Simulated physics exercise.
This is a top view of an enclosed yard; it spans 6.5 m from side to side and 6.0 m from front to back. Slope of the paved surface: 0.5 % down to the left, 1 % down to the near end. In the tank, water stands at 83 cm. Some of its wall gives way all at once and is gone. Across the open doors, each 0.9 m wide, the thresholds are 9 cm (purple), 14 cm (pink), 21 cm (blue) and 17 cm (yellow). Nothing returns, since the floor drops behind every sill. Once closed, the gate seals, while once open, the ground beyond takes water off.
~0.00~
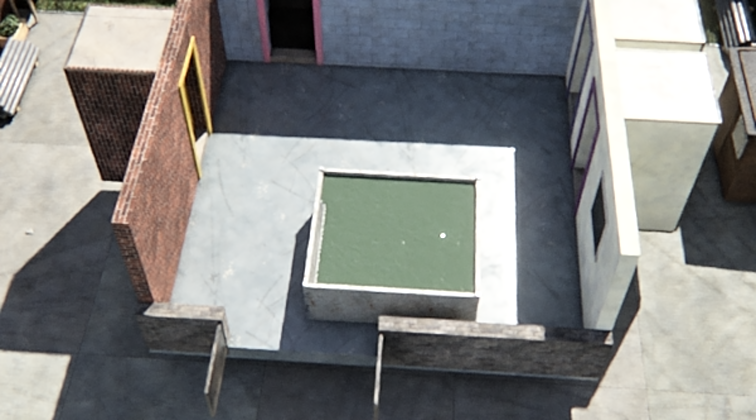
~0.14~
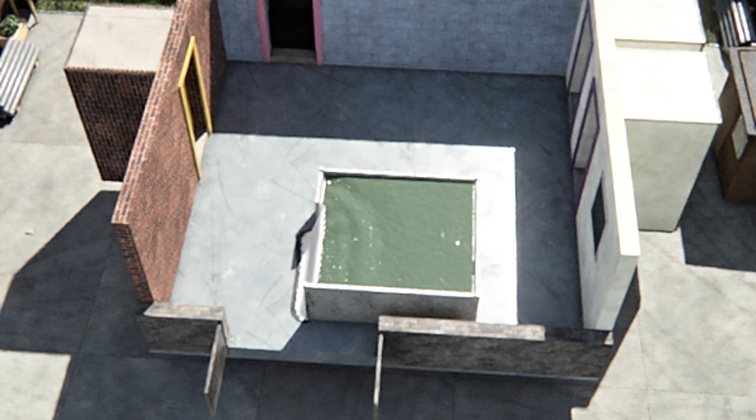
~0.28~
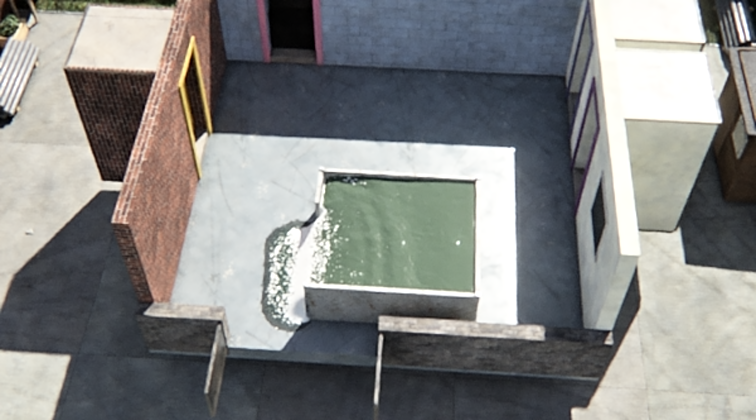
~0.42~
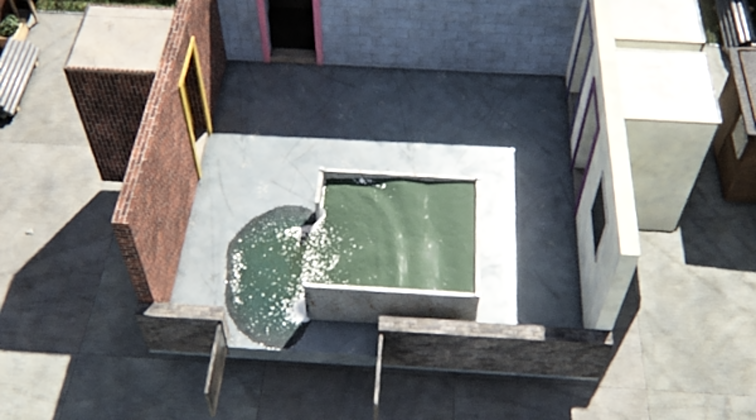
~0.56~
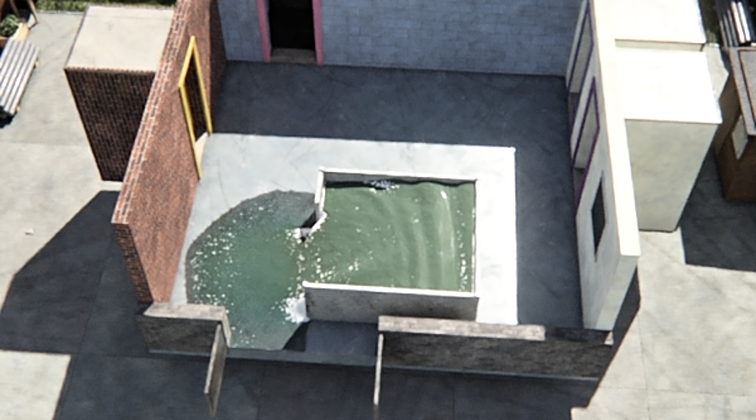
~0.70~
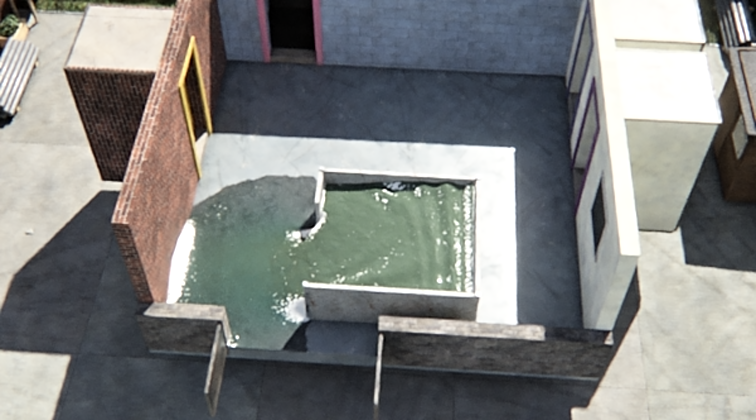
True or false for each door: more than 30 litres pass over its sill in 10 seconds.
Per door: The purple door: False; the pink door: True; the blue door: False; the yellow door: False.
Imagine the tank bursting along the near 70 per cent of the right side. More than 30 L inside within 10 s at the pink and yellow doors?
At pink the amount is beneath the mark, while at yellow it is beneath the mark.
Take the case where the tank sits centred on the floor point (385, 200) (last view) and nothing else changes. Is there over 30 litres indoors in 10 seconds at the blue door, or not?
Then blue falls short.
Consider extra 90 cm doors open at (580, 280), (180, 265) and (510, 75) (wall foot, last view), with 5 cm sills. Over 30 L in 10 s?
Door 1: Lower; door 2: Higher; door 3: Lower.
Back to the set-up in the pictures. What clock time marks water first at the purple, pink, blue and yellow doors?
Door times: Purple 5.5 s / pink 2.4 s / blue 5.0 s / yellow 1.1 s.
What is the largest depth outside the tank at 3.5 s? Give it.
I'd say near 36 centimetres.
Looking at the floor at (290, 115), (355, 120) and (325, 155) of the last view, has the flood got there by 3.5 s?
Status of the three spots: Inundated, inundated, inundated.
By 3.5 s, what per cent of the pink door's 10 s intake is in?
20 per cent, roughly.
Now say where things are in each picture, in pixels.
The first picture shows the tank at (396, 232) is whole and still, 83 cm deep.
In the second picture, water pours out at (315, 265) and has run 0.9 m, to a hidden place; typically 7 cm deep outside, 83 cm at the tank's back.
In the third picture, water pours out at (315, 266) and has run 1.1 m, to (293, 226); typically 13 cm deep outside, 83 cm at the tank's back.
In the fourth picture, water pours out at (315, 267) and has run 1.5 m, to (254, 224); typically 11 cm deep outside, 83 cm at the tank's back.
In the fifth picture, the front is at (194, 250), 2.1 m from the gap at (315, 267); 4.8 m2 of floor is under water; 80 cm left at the back of the tank.
In the sixth picture, the front is at a hidden place, 2.5 m from the gap at (315, 267); 6.2 m2 of floor is under water; 72 cm left at the back of the tank.
After 1.4 s water covers 20 % of the floor and is deepest (72 cm) near (165, 329); purple door not reached, pink door not reached, blue door not reached, yellow door 12 cm at the sill, 0 L in.
After 2.2 s water covers 25 % of the floor and is deepest (55 cm) near (165, 329); purple door not reached, pink door not reached, blue door not reached, yellow door 15 cm at the sill, 0 L in.
After 3.5 s water covers 50 % of the floor and is deepest (36 cm) near (224, 74); purple door not reached, pink door 30 cm at the sill, 33 L in, blue door not reached, yellow door 16 cm at the sill, 0 L in.
After 6.0 s water covers 70 % of the floor and is deepest (22 cm) near (165, 329); purple door 5 cm at the sill, 0 L in, pink door 19 cm at the sill, 139 L in, blue door 20 cm at the sill, 0 L in, yellow door 11 cm at the sill, 1 L in.
After 10.0 s water covers 100 % of the floor and is deepest (19 cm) near (526, 351); purple door 10 cm at the sill, 2 L in, pink door 8 cm at the sill, 149 L in, blue door 10 cm at the sill, 0 L in, yellow door 10 cm at the sill, 1 L in.
